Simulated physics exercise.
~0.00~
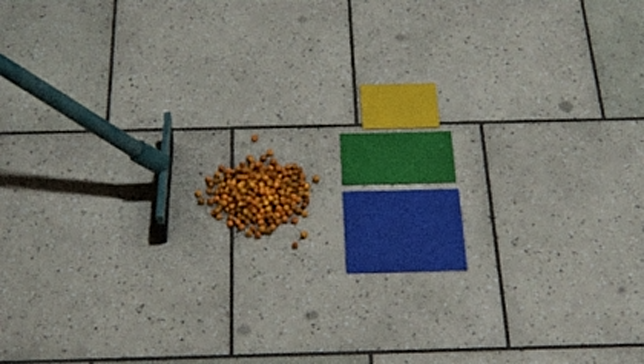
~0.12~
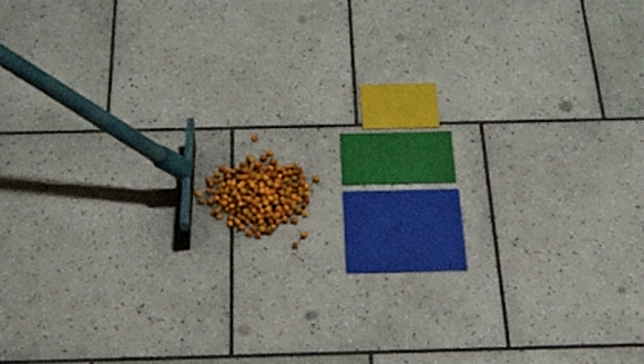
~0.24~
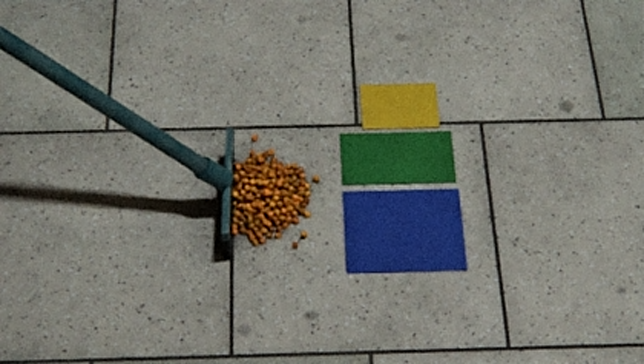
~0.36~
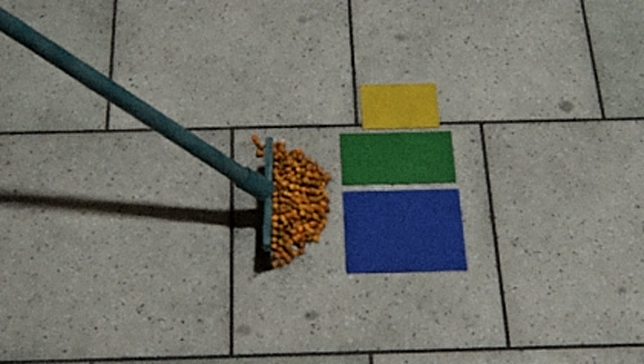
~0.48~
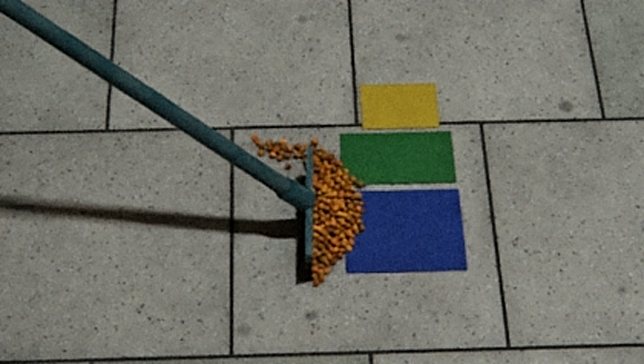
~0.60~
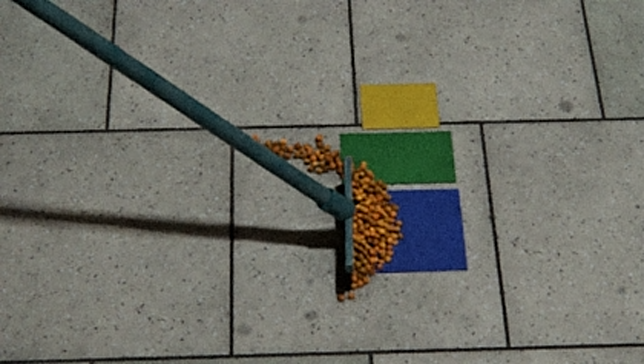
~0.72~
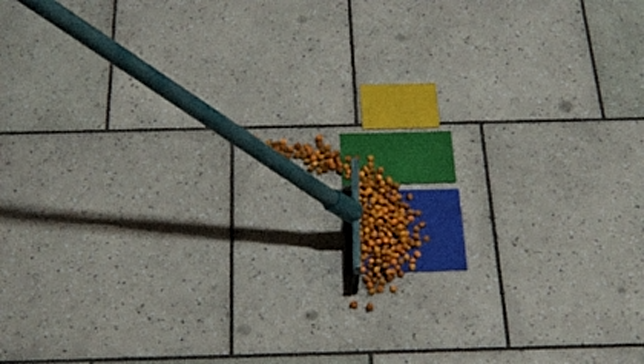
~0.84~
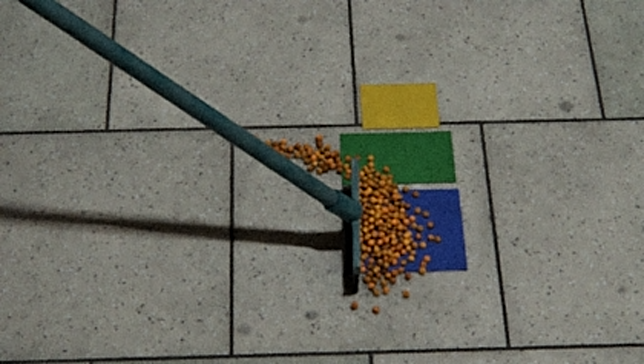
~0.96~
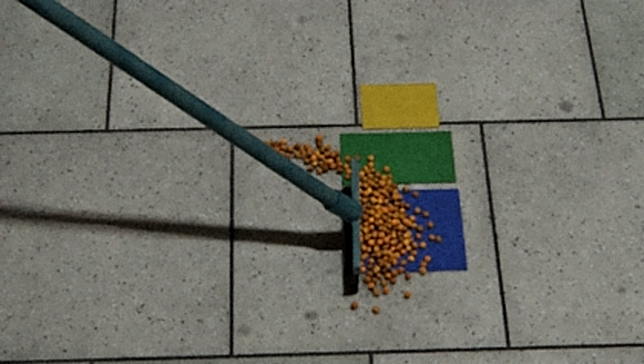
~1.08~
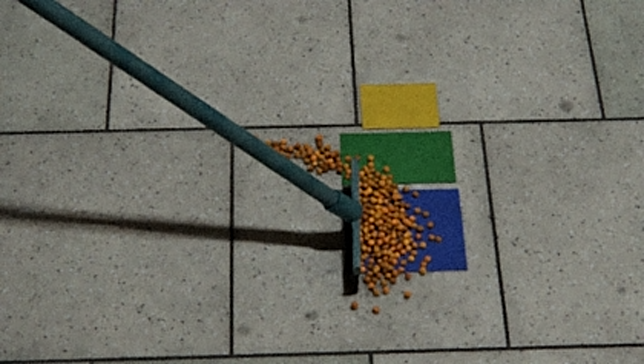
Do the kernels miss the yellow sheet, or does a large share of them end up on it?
They miss the yellow sheet. The blue sheet catches a large share of the kernels, while the green one gets only a small portion.
